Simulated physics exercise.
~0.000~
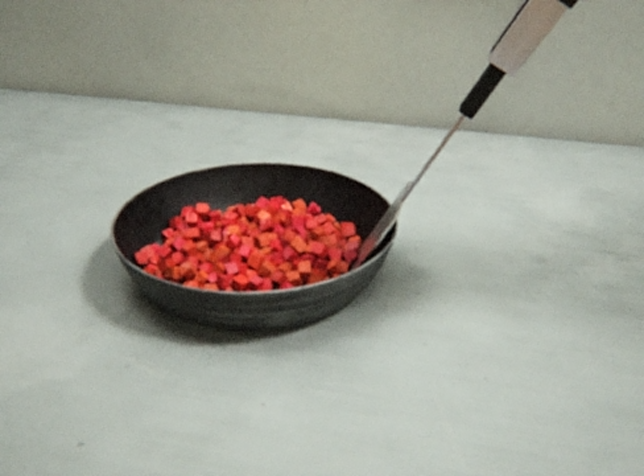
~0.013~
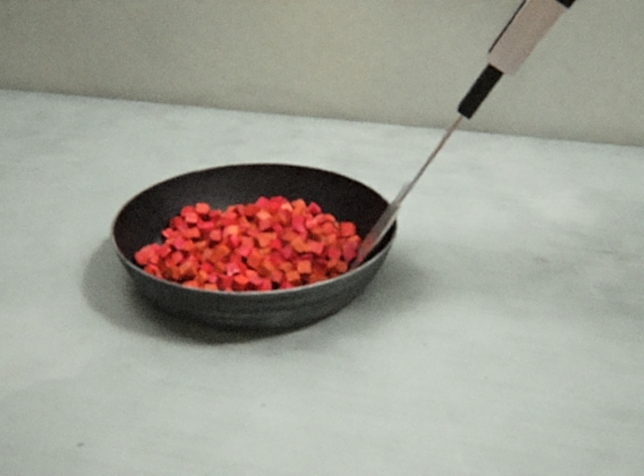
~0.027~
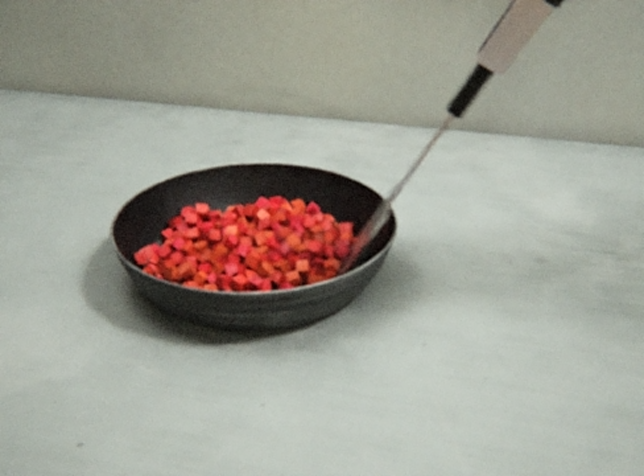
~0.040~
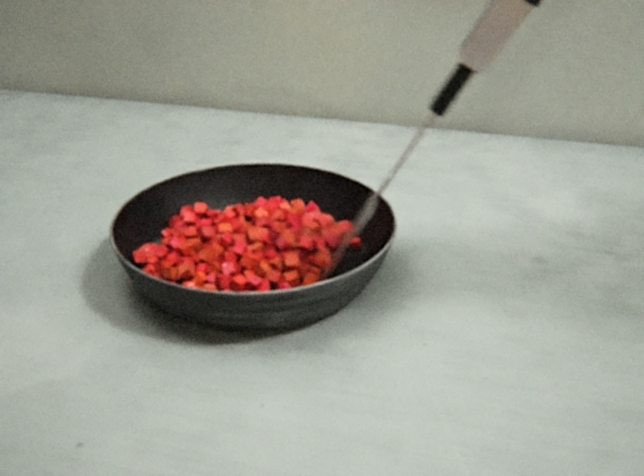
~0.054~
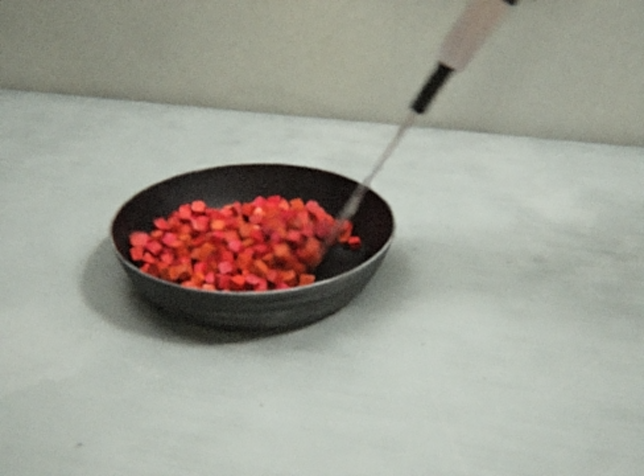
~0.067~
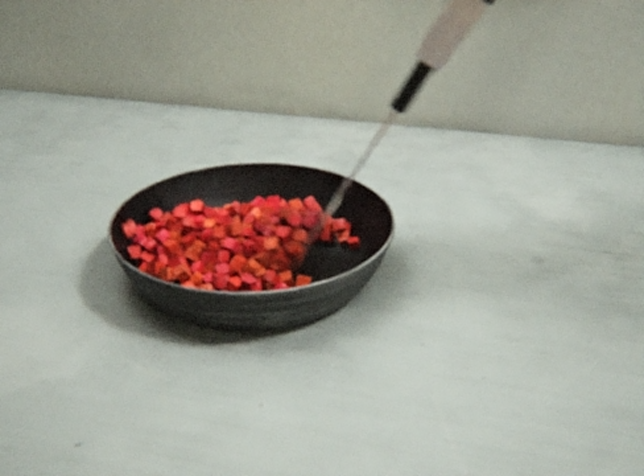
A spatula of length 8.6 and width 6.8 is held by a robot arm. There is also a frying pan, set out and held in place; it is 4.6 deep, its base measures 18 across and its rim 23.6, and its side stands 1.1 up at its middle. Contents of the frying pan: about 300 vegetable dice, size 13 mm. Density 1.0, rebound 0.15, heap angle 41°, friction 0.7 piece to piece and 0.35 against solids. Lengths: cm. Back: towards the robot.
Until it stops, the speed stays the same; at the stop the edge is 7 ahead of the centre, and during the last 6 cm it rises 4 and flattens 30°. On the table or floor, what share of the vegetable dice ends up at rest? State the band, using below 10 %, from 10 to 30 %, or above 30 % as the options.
It falls from 10 to 30 %.
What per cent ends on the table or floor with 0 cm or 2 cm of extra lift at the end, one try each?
It works out to some 5 per cent for the first setting and some 15 per cent for the second.
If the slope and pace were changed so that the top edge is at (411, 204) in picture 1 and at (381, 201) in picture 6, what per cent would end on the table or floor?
Some 0 per cent.
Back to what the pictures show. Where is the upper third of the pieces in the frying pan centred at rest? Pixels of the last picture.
About (168, 225).
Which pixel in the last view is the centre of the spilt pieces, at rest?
I'd point to somewhere close to (47, 235).
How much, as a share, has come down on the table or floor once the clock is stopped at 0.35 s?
Some 15 per cent of the load.
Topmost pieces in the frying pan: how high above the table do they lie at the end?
Close to 5.5 centimetres high.
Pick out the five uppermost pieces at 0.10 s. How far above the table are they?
I'd put it close to 6 cm.
After 0.10 s, sloping 61°, highest piece 6 above the table; 303 in the frying pan.
After 0.13 s, sloping 50°, highest piece 7 above the table; 303 in the frying pan.
After 0.35 s, sloping 31°, highest piece 5 above the table; 253 in the frying pan, 44 on the table or floor, 6 on the blade or in flight.
After 1.40 s, sloping 31°, highest piece 5 above the table; 253 in the frying pan, 50 on the table or floor.
At rest, 253 in the frying pan, 50 on the table or floor. That is 17 % on the table or floor.
